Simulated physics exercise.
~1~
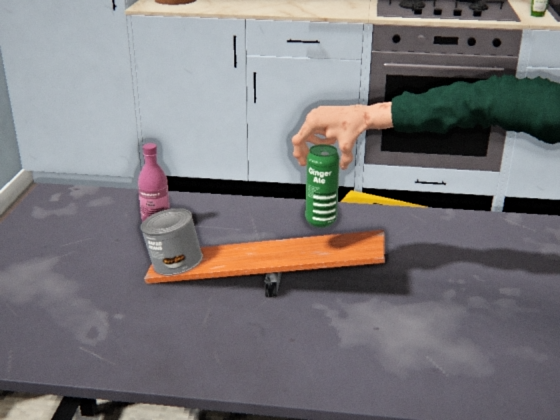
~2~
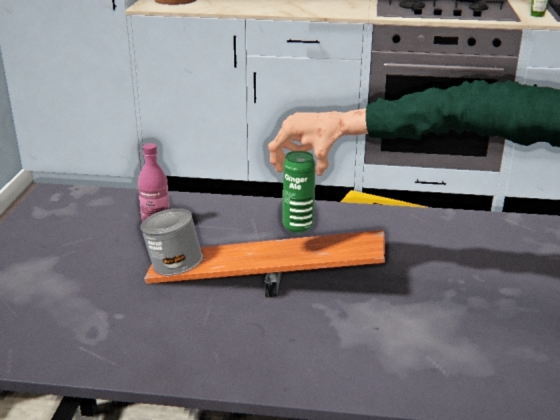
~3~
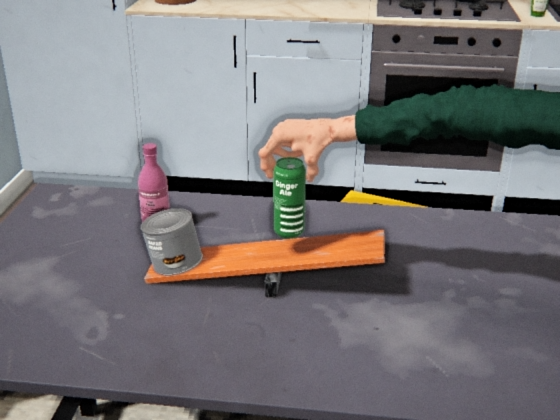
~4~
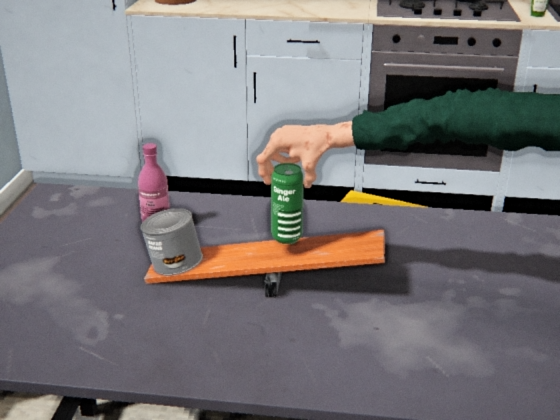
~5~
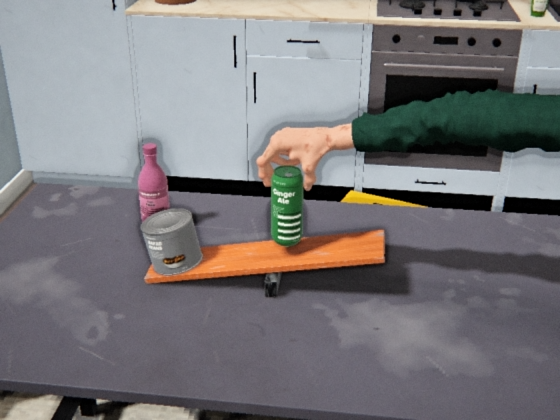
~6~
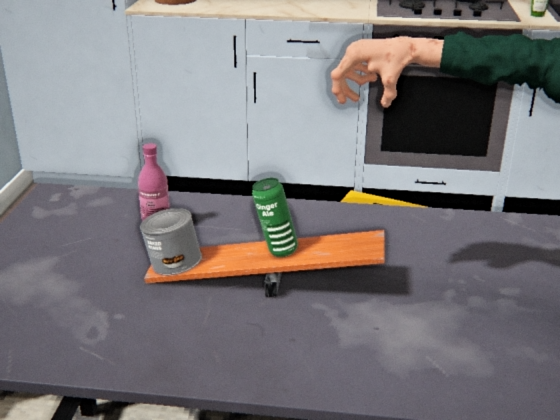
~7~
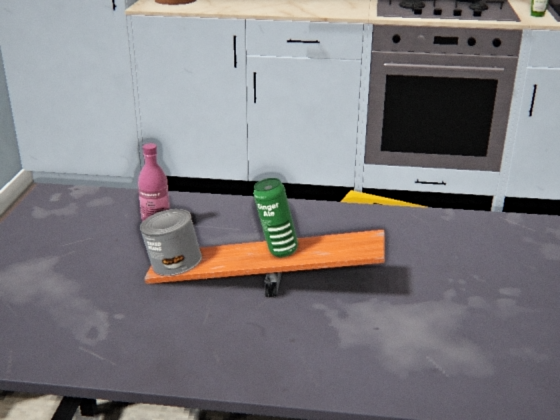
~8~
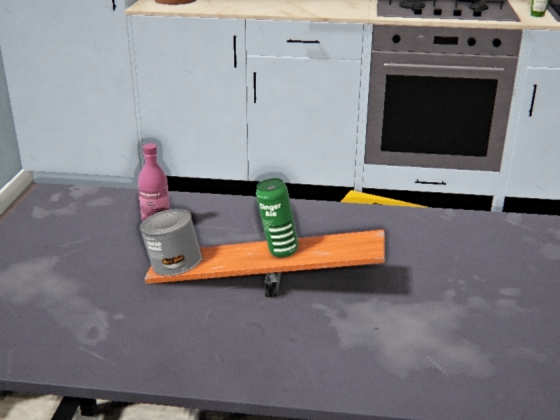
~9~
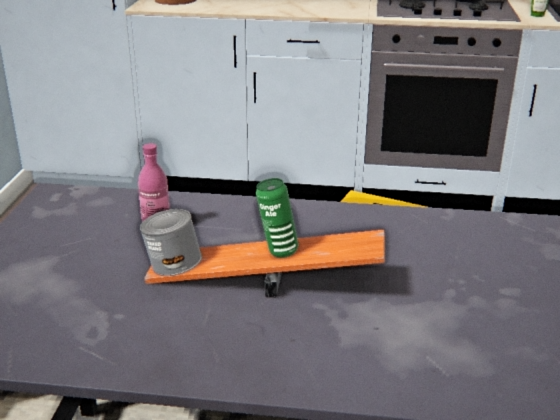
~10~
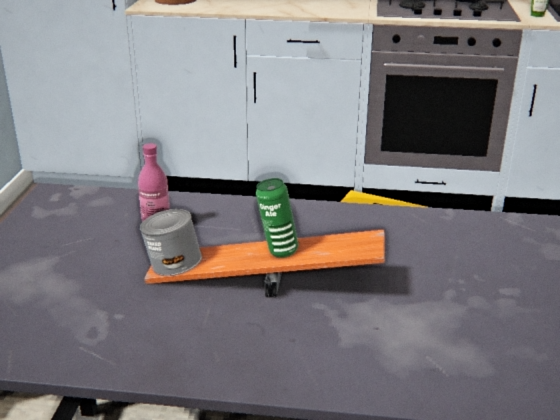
A hand setting a green can near the middle of a tilted orange plank and withdrawing, the can leaning, the plank staying put.
